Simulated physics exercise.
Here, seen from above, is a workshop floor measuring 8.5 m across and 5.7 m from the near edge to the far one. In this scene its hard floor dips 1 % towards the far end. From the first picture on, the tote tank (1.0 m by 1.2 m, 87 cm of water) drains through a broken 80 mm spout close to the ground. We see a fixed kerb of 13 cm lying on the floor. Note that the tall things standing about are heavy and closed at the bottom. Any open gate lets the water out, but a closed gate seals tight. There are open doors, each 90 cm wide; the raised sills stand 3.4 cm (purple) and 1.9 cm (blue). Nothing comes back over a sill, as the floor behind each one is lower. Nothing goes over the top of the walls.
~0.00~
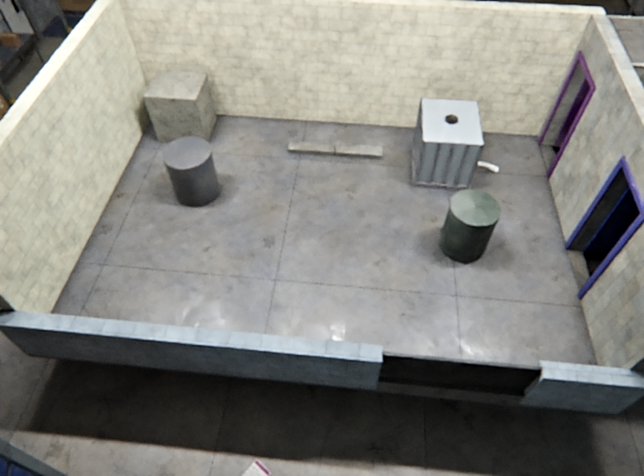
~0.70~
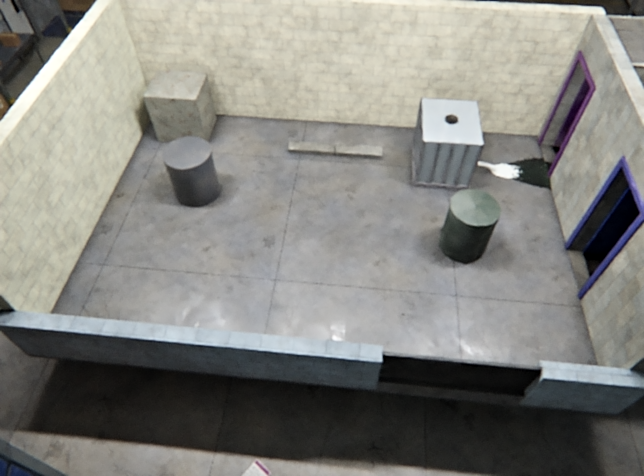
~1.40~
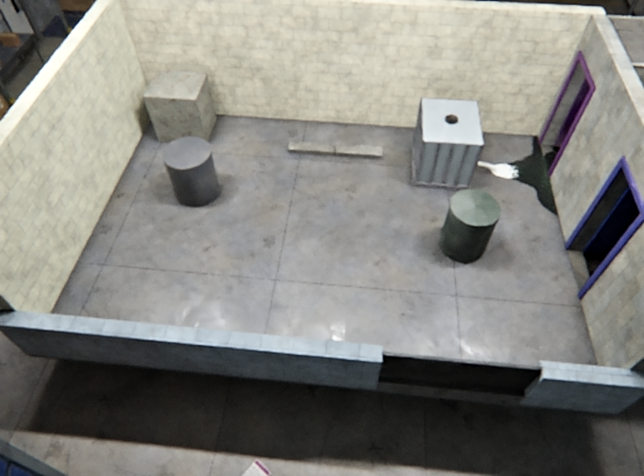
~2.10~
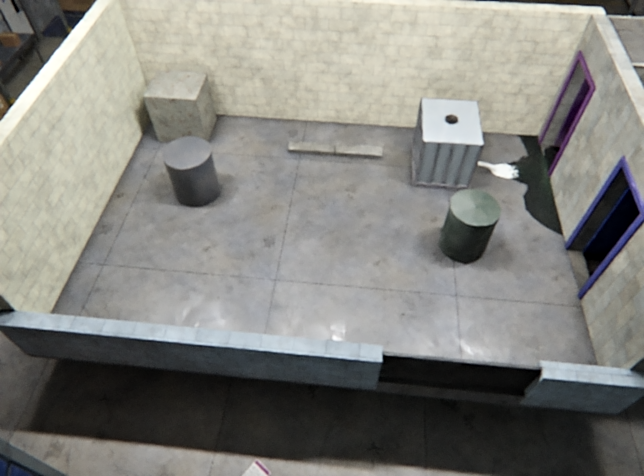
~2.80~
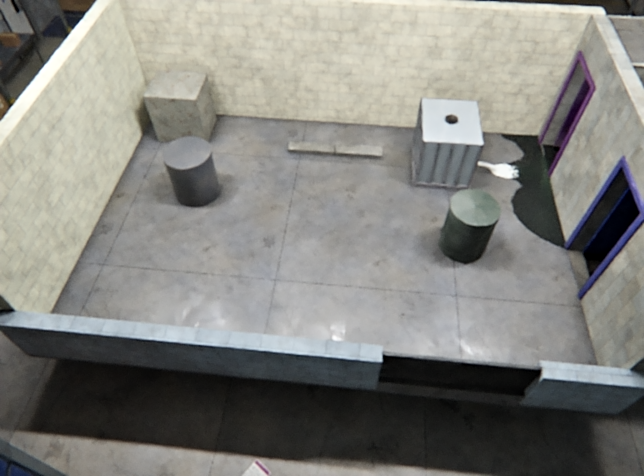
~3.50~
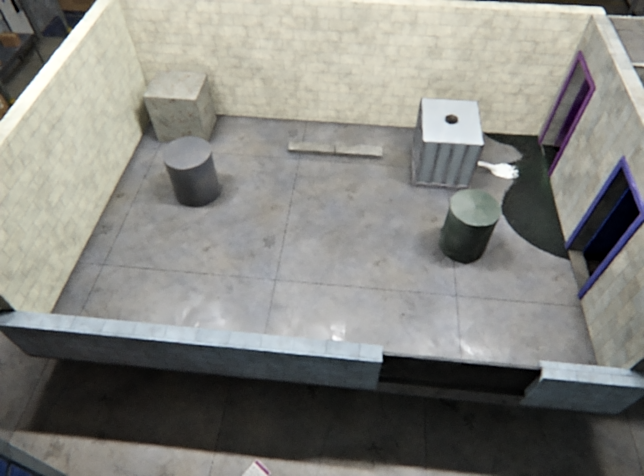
Water poured from the spout of a pale ribbed tank onto the dry grey floor, spreading as a dark puddle to the right-hand wall, then widening toward the near side past the purple-framed doorway.
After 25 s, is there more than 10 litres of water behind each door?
Purple door: Over, blue door: Under.
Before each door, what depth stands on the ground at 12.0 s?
Depth (cm) - purple: 4.5, blue: 1.0.
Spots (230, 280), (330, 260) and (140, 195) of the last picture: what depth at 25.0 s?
Roughly 0.0 cm at the first, 0.0 cm at the second, 0.0 cm at the third.
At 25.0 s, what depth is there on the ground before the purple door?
The depth there is around 4.5 cm.
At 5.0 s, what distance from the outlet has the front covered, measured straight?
Roughly 3.0 metres.
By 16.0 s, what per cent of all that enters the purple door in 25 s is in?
Share in: Approx. 70%.
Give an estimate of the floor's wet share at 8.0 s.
Wet share: Around 15 %.
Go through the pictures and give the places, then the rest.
In the first picture, the jet has just started at (481, 164); the ground is still dry.
The second picture shows from the spout at (481, 164) the water has spread over 0.6 m2; its tip is at (555, 167), and it is 1.4 cm deep on average.
The third picture shows from the spout at (481, 164) the water has spread over 0.9 m2; its tip is at (537, 139), and it is 1.4 cm deep on average.
The fourth picture shows the jet leaves at (481, 164); the sheet reaches (562, 231), 2.2 m away, and wets 1.4 m2.
The fifth picture shows the jet leaves at (481, 164); the sheet reaches (566, 247), 2.5 m away, and wets 1.9 m2.
The sixth picture shows from the spout at (481, 164) the water has spread over 2.4 m2; its tip is at (568, 258), and it is 0.9 cm deep on average.
After 5.0 s water covers 10 % of the floor and is deepest (7 cm) near (548, 178); purple door 4 cm at the sill, 30 L in, blue door 0.49 cm at the sill, 0 L in.
After 8.0 s water covers 15 % of the floor and is deepest (7 cm) near (546, 172); purple door 4.4 cm at the sill, 49 L in, blue door 0.86 cm at the sill, 0 L in.
After 12.0 s water covers 20 % of the floor and is deepest (7 cm) near (546, 172); purple door 4.6 cm at the sill, 72 L in, blue door 1 cm at the sill, 0 L in.
After 16.0 s water covers 20 % of the floor and is deepest (7 cm) near (546, 172); purple door 4.7 cm at the sill, 93 L in, blue door 1.1 cm at the sill, 0 L in.
After 25.0 s water covers 30 % of the floor and is deepest (6 cm) near (546, 172); purple door 4.6 cm at the sill, 132 L in, blue door 1.2 cm at the sill, 0 L in.
